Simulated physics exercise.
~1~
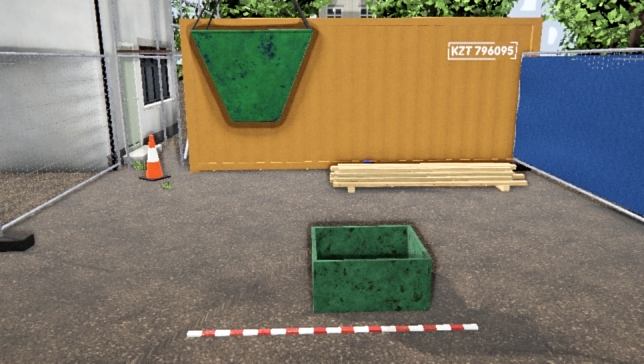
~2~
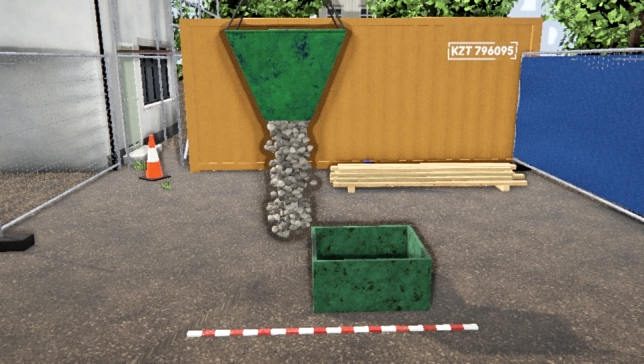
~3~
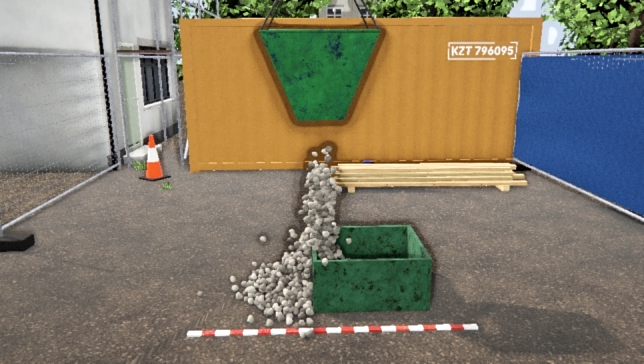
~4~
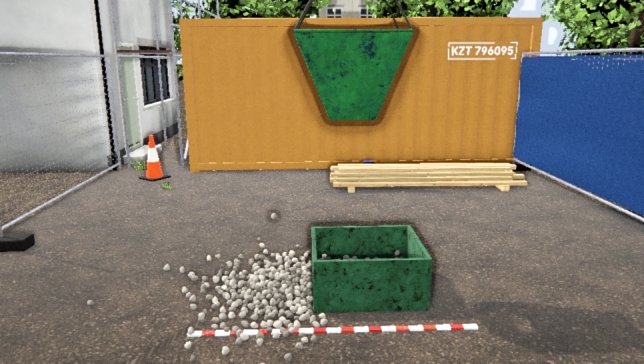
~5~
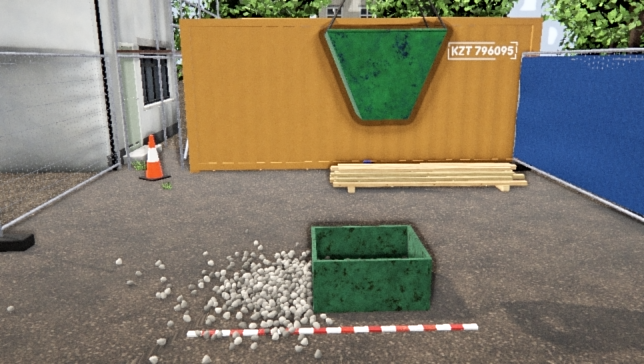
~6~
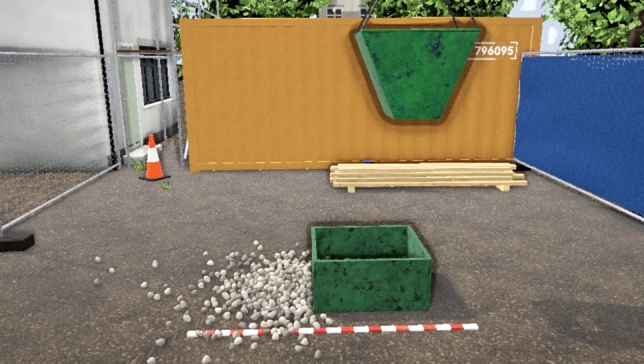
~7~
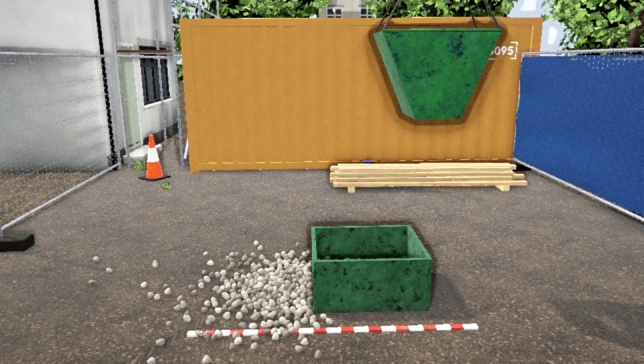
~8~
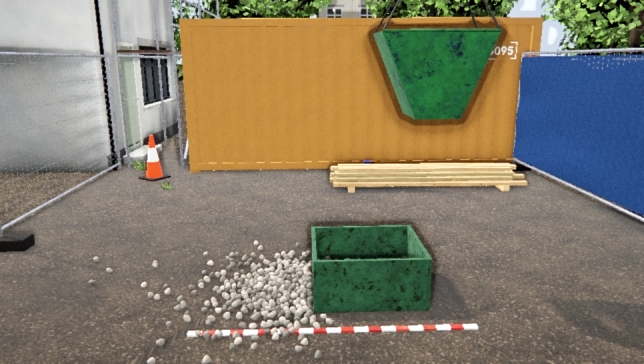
In the video, a green skip hanging above a paved yard moves right while grey stones pour from its underside, some landing in an open green bin and many piling on the ground to its left, before the emptied skip continues right and stops.
